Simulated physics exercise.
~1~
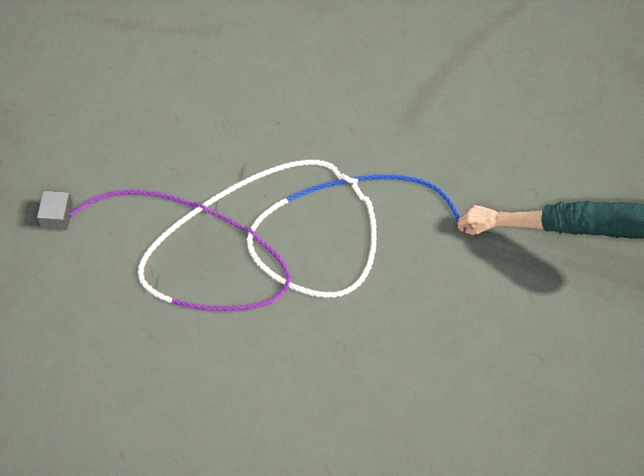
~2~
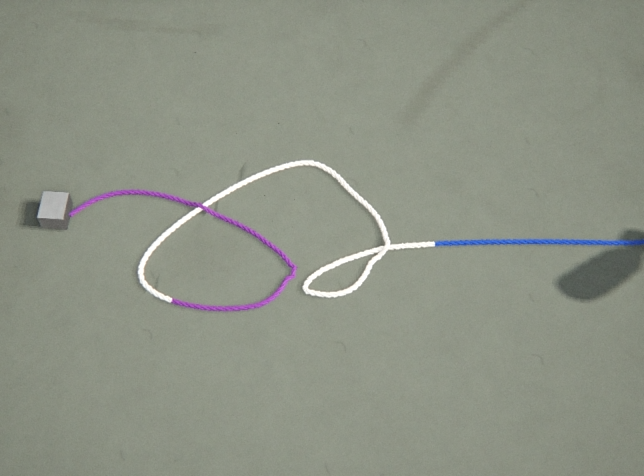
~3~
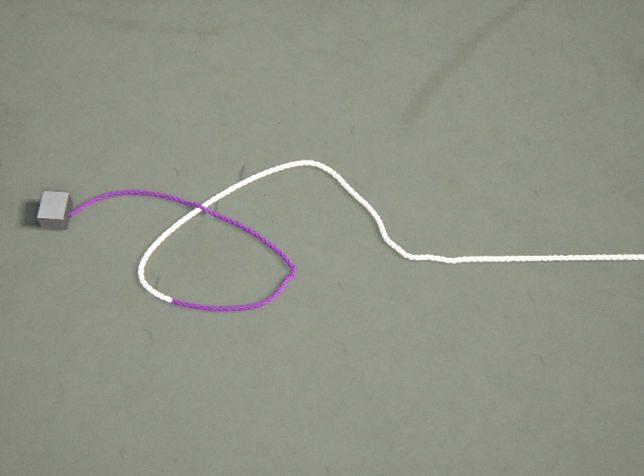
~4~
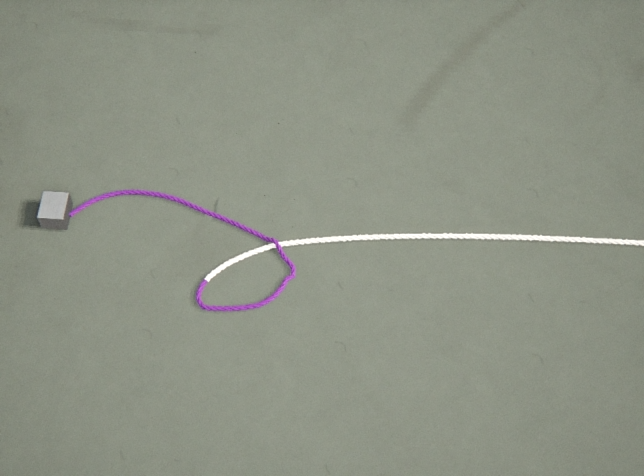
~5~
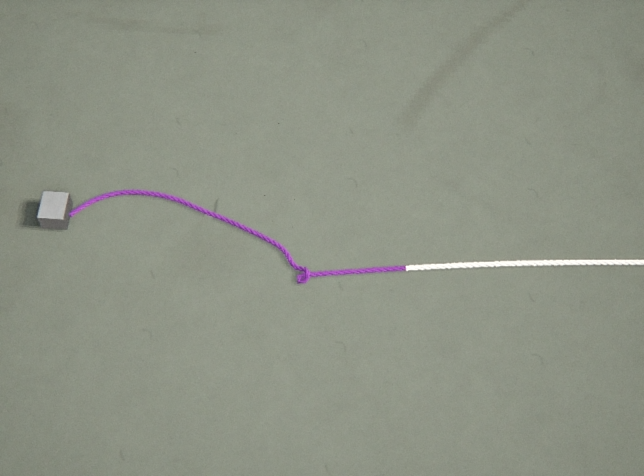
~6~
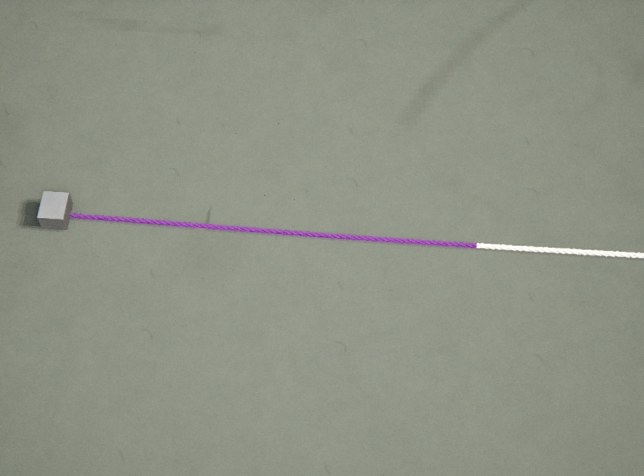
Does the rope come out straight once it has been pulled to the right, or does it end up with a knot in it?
It comes out straight. The last small purple loop opens up and no knot is left in the stretch of rope that can be seen.
On a dull green floor, a hand pulled the blue end of a looped purple, white and blue rope off to the right, while the other end stayed fixed at a grey block, and the loops shrank and opened until the rope lay straight.
